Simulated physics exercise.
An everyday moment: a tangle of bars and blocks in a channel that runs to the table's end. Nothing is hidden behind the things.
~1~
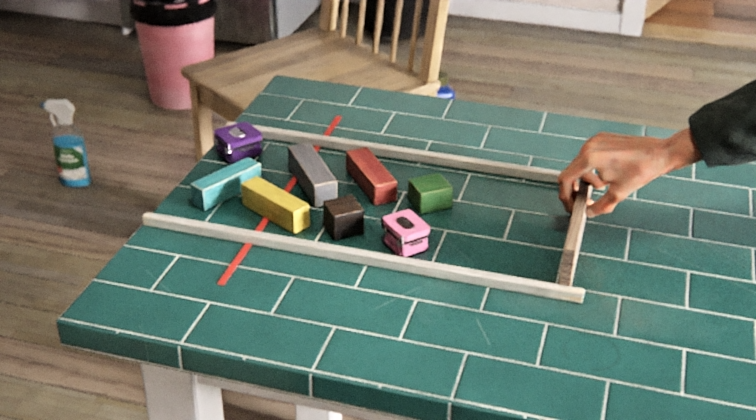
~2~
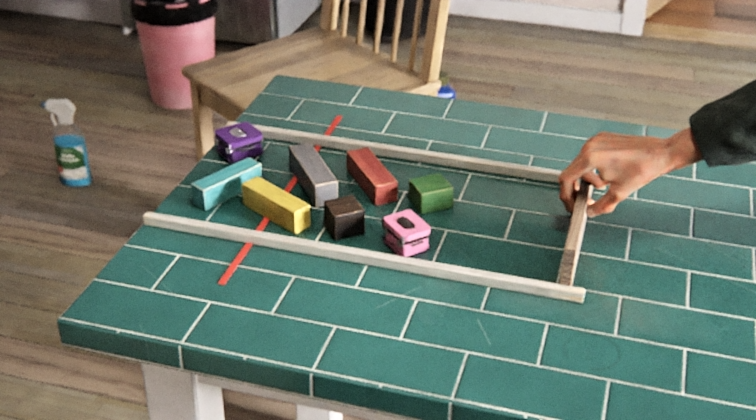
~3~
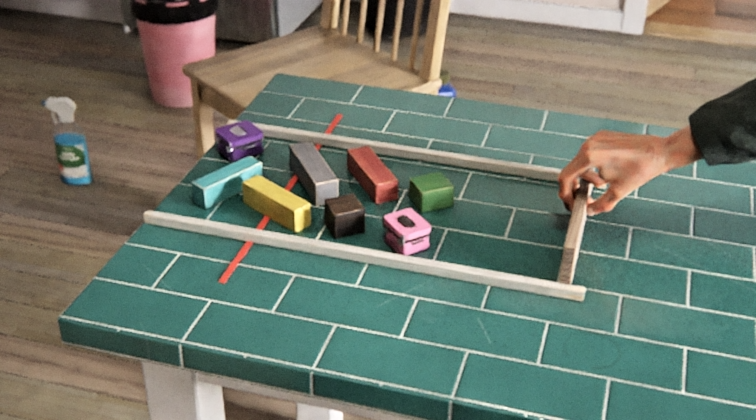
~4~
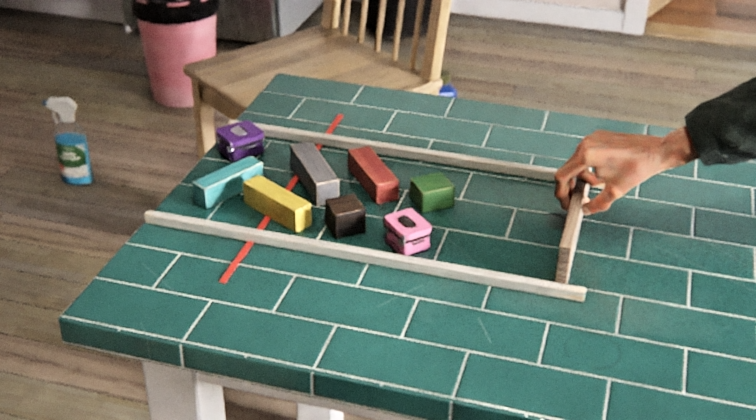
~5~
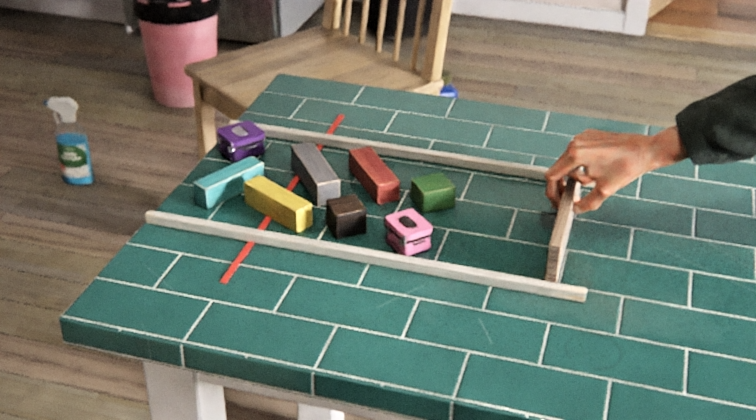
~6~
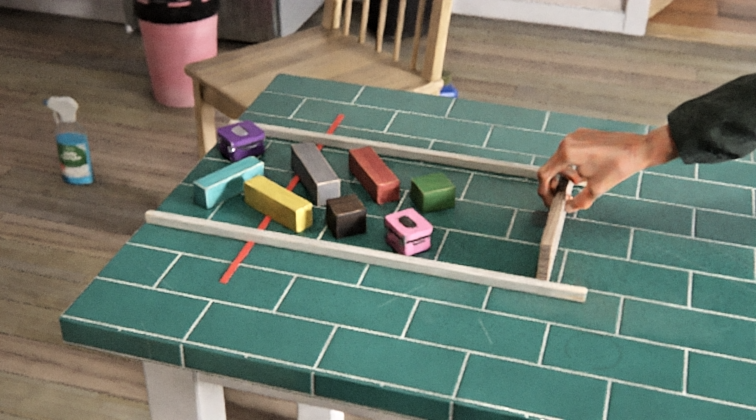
A hand at the right grips a short upright wooden board between two long pale strips on a green tiled tabletop, seen from above at an angle in a wood-floored room. Purple, turquoise, yellow, grey, red, black, green and pink blocks and bars lie loosely across the channel's left and middle, near a red line. The hand first barely moves, then slides the board slightly left, while the blocks and view stay practically still.
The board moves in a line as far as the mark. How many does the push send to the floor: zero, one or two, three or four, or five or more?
In the end the number that fall off is zero.
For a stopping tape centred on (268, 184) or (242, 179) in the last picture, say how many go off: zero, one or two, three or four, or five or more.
One after another: Either one or two; three or four.
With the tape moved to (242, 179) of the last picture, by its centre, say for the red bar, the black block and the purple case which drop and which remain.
The red bar remains up; the black block survives; the purple case is lost.
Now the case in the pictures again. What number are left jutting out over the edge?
The number is 2.
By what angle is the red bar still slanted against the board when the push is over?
About 0°.
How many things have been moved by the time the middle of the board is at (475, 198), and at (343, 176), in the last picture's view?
At the one place 0, at the other 7.
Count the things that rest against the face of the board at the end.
In contact: 3.
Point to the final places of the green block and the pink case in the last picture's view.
The green block stops around (285, 162); the pink case around (243, 215).
Early on, none off yet; purple case at rest near (242, 142); turquoise bar at rest near (230, 182); yellow bar at rest near (278, 203).
A while later, none off yet; purple case at rest near (242, 142); turquoise bar travelled a little near (213, 175); yellow bar travelled a little near (238, 195).
Finally, the number that fall off is zero.
